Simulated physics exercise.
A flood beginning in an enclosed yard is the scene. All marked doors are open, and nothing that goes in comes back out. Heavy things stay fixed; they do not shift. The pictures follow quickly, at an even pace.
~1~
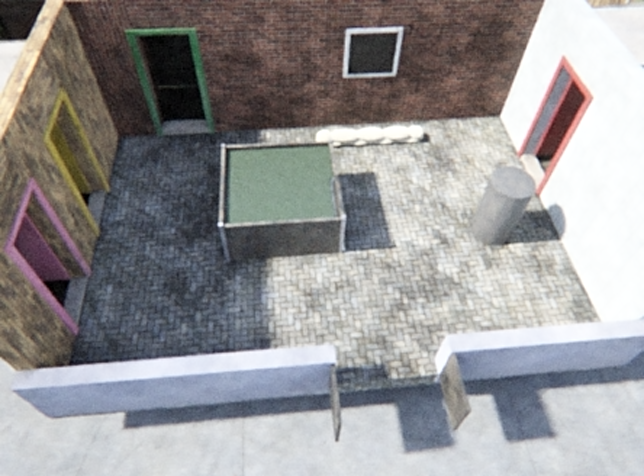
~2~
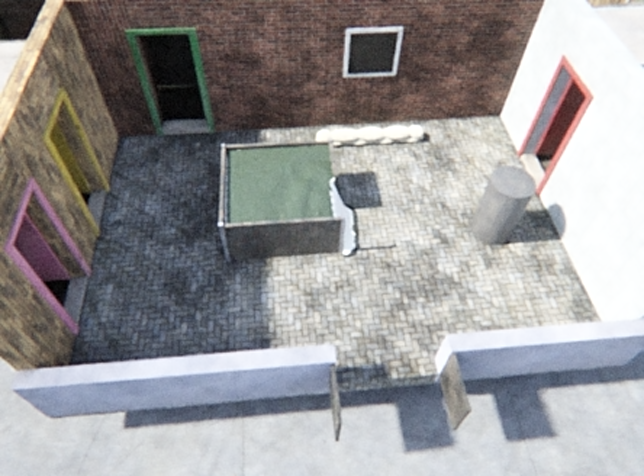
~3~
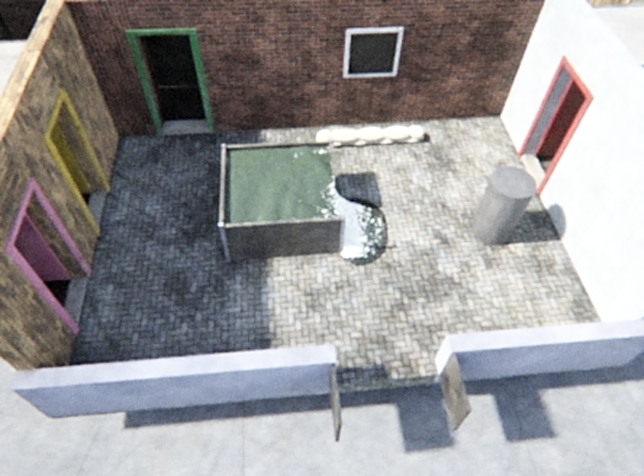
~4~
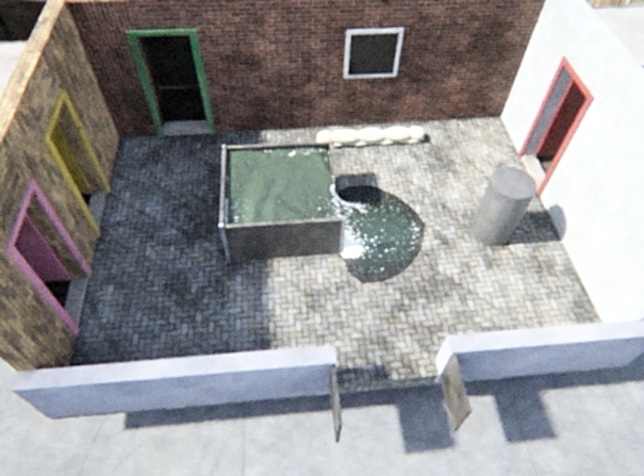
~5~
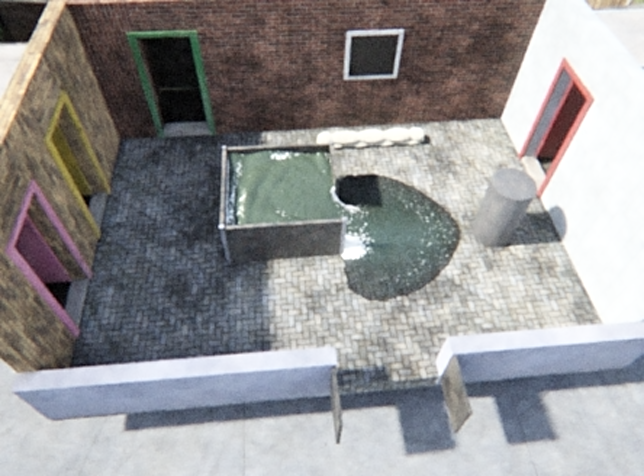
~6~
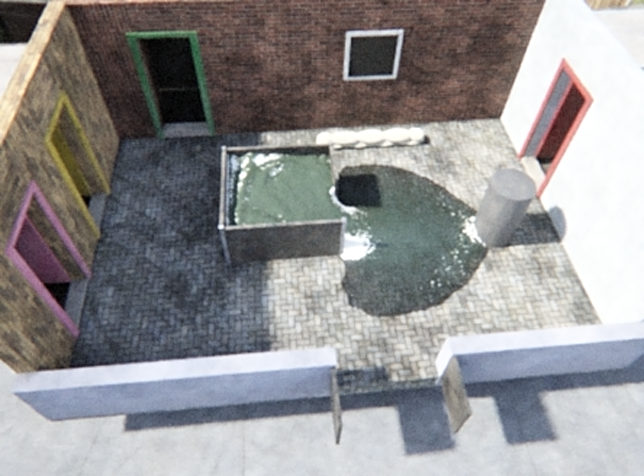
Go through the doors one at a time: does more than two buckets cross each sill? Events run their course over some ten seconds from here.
Outcome: Red door: More than two buckets; pink door: No more than two buckets; yellow door: No more than two buckets; green door: No more than two buckets.
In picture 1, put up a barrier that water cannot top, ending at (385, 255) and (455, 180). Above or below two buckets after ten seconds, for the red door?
Red falls short.
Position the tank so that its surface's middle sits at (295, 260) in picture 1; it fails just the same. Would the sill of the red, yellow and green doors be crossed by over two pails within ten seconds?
I reckon the red door doesn't reach the threshold, the yellow door doesn't reach the threshold and the green door doesn't reach the threshold.
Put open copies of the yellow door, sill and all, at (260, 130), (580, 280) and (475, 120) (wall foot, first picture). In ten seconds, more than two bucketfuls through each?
Stays below the line; crosses the line; crosses the line.
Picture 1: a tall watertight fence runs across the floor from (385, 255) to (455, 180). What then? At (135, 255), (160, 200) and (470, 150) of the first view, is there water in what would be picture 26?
Taking the three spots in turn, they are unwetted, unwetted and inundated.
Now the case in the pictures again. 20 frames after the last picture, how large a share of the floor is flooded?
40 %.
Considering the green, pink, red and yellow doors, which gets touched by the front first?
First comes the red door.
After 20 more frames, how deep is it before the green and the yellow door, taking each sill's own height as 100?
Respectively about 0 and 0 per cent.
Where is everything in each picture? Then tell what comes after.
The first frame shows still water in the water tank at (280, 184).
In the second frame, the front is at (346, 255), out from the gap at (336, 218).
In the third frame, water pours out at (336, 220) and has run to (380, 216).
In the fourth frame, the front is at (415, 217), out from the gap at (337, 222).
In the fifth frame, the front is at (455, 237), out from the gap at (337, 223).
In the sixth frame, water pours out at (337, 224) and has run to (484, 250).
A moment on, water covers 35 % of the floor; the red door wet at the sill, nothing in, the pink door not reached, the yellow door not reached, the green door not reached.
Next, water covers 40 % of the floor; the red door over two buckets in, the pink door not reached, the yellow door not reached, the green door not reached.
Then, water covers 40 % of the floor; the red door far over two buckets in, the pink door not reached, the yellow door not reached, the green door not reached.
Later, water covers 65 % of the floor; the red door far over two buckets in, the pink door not reached, the yellow door not reached, the green door wet at the sill, nothing in.
In the end, water covers 90 % of the floor; the red door far over two buckets in, the pink door wet at the sill, nothing in, the yellow door wet at the sill, nothing in, the green door wet at the sill, nothing in.
